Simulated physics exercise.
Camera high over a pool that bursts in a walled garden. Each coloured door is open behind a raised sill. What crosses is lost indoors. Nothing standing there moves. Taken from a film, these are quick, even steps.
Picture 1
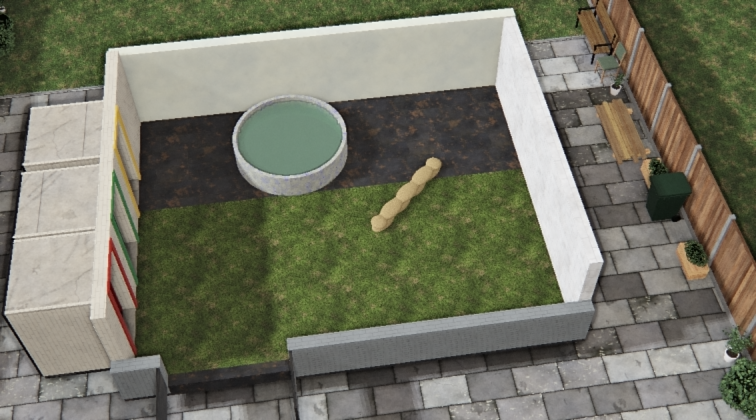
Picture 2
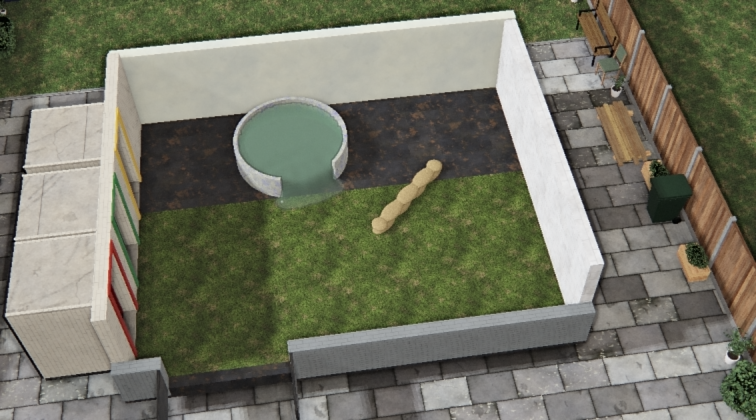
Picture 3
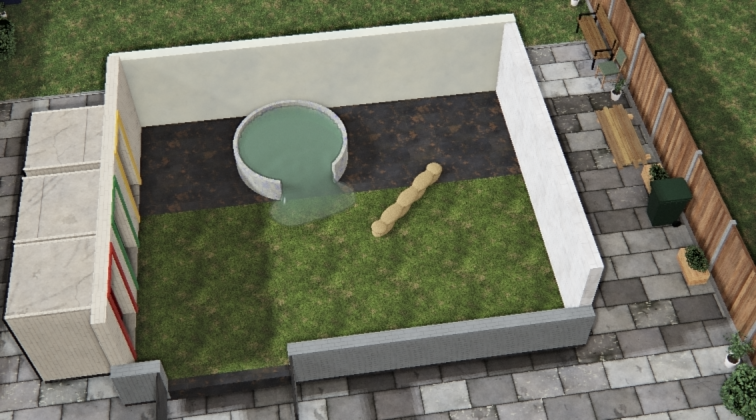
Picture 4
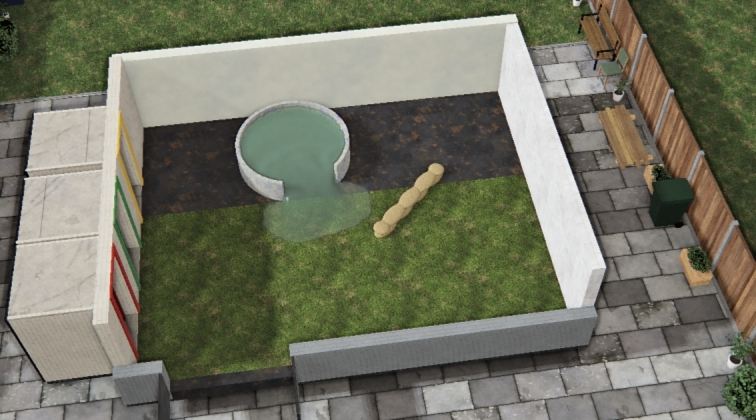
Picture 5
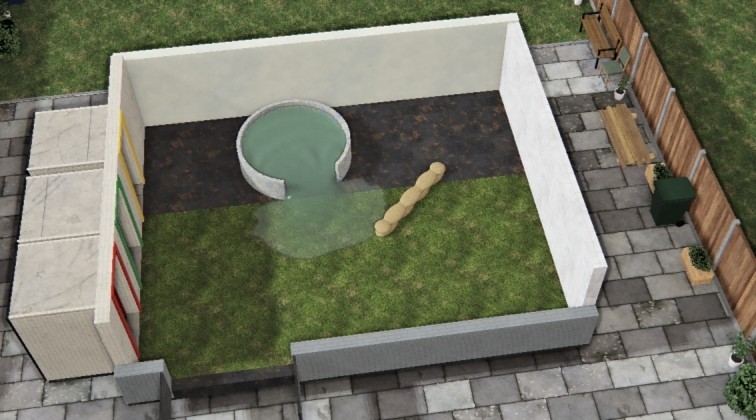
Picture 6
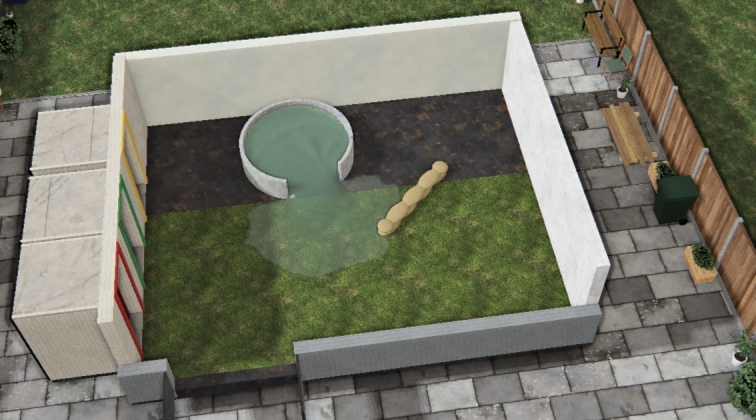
Walled garden seen from above, with a round pool's front wall opening and water pouring out, spreading across the grass.
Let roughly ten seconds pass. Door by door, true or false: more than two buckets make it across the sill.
Green door: False; red door: False; yellow door: False.
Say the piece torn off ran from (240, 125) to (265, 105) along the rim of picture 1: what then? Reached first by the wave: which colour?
The yellow-painted one, I reckon.
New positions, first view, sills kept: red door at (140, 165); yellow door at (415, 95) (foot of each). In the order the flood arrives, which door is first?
The flood hits the yellow one before any other door.
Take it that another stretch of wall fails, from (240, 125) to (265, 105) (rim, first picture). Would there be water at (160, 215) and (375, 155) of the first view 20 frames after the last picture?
The first spot is swamped, the second spared.
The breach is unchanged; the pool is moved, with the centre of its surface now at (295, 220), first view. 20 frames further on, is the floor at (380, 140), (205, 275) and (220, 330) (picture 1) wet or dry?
Bone-dry, bone-dry, soaked.
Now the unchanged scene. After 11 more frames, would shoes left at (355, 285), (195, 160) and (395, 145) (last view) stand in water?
First spot submerged, second spot spared, third spot spared.
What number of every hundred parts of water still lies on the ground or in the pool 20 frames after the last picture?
Some 100 per cent.
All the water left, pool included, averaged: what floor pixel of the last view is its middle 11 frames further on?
At roughly (316, 196).
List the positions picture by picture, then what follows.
In the first frame, still water in the pool at (290, 138).
In the second frame, water pours out at (310, 187) and has run to (281, 204).
In the third frame, the front is at (279, 219), out from the gap at (310, 191).
In the fourth frame, the front is at (366, 214), out from the gap at (312, 192).
In the fifth frame, the front is at (381, 223), out from the gap at (314, 191).
In the sixth frame, the front is at (309, 273), out from the gap at (316, 190).
A moment on, water covers 15 % of the floor; the green door not reached, the red door not reached, the yellow door not reached.
Next, water covers 25 % of the floor; the green door not reached, the red door not reached, the yellow door not reached.
Then, water covers 45 % of the floor; the green door not reached, the red door not reached, the yellow door not reached.
Later, water covers 65 % of the floor; the green door not reached, the red door not reached, the yellow door not reached.
In the end, water covers 85 % of the floor; the green door wet at the sill, nothing in, the red door wet at the sill, nothing in, the yellow door not reached.
